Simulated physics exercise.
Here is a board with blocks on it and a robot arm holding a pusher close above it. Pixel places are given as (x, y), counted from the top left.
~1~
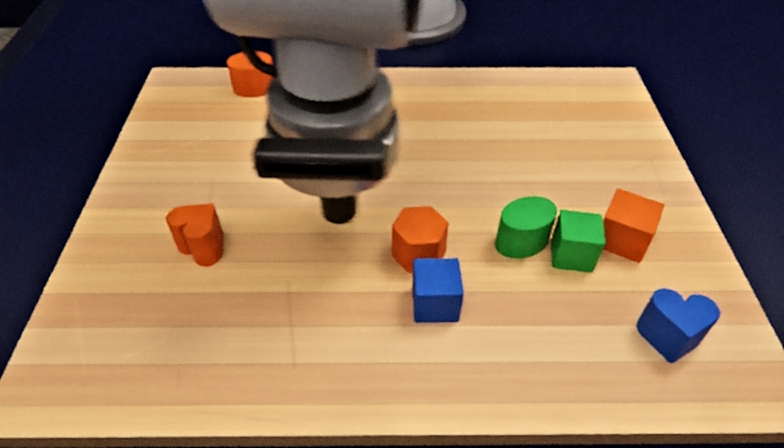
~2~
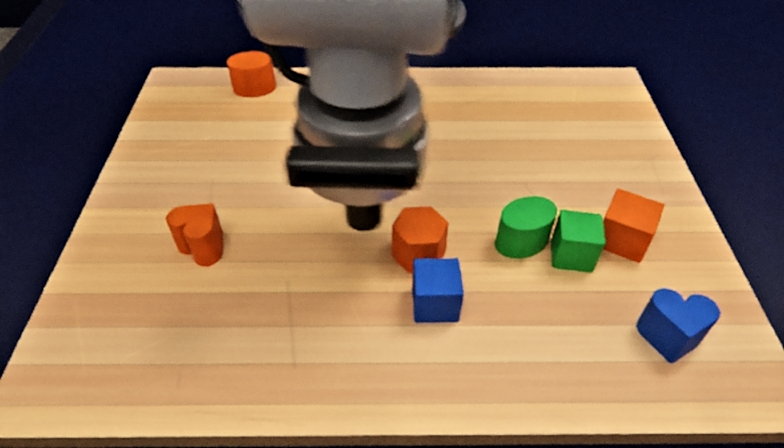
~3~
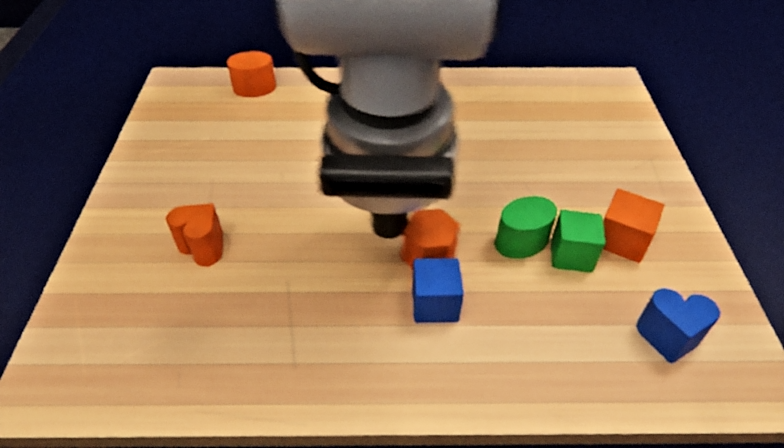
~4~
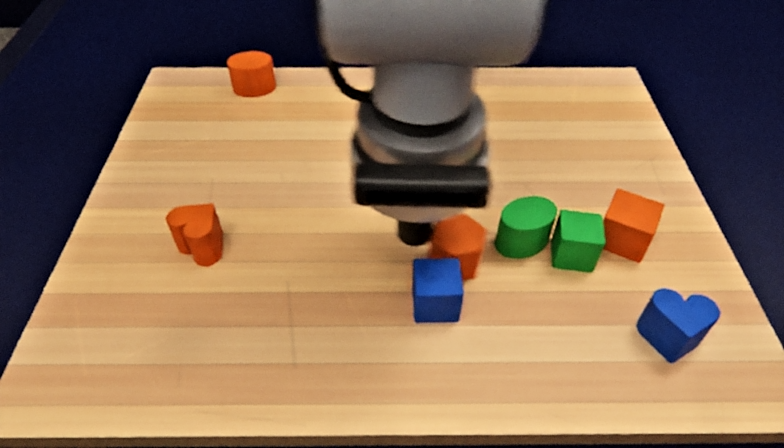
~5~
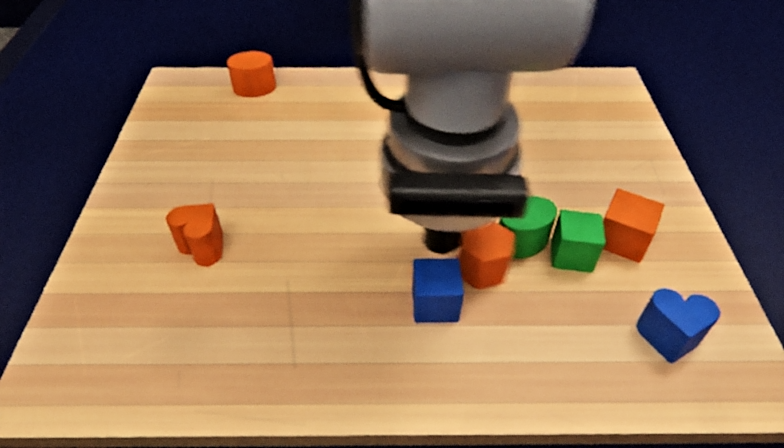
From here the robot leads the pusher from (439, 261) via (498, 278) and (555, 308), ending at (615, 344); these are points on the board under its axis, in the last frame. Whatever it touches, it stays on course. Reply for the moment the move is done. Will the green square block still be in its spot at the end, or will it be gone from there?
The block in question stays where it was by the end.
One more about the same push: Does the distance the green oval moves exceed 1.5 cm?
My answer is no.
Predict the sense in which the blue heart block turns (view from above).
It turns clockwise.
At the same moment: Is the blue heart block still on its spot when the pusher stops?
I believe not.
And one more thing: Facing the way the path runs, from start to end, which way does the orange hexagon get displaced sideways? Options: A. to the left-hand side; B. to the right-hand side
Correct choice: A.
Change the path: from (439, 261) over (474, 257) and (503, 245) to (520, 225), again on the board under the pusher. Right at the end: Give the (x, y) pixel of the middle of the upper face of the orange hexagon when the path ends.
At the end it should sit near (531, 249).
What follows on the original path. One third of the way, pusher at (503, 258); orange hexagon at (552, 259); green oval at (538, 211), turned 20° anticlockwise.
Two thirds of the way, pusher at (563, 289); orange hexagon at (614, 278), turned 25° anticlockwise; green oval at (538, 211), turned 20° anticlockwise.
At the end, pusher at (625, 325); orange hexagon at (641, 280), turned 60° anticlockwise; green oval at (538, 211), turned 20° anticlockwise; green square block unmoved; blue heart block at (701, 310), turned 25° clockwise.
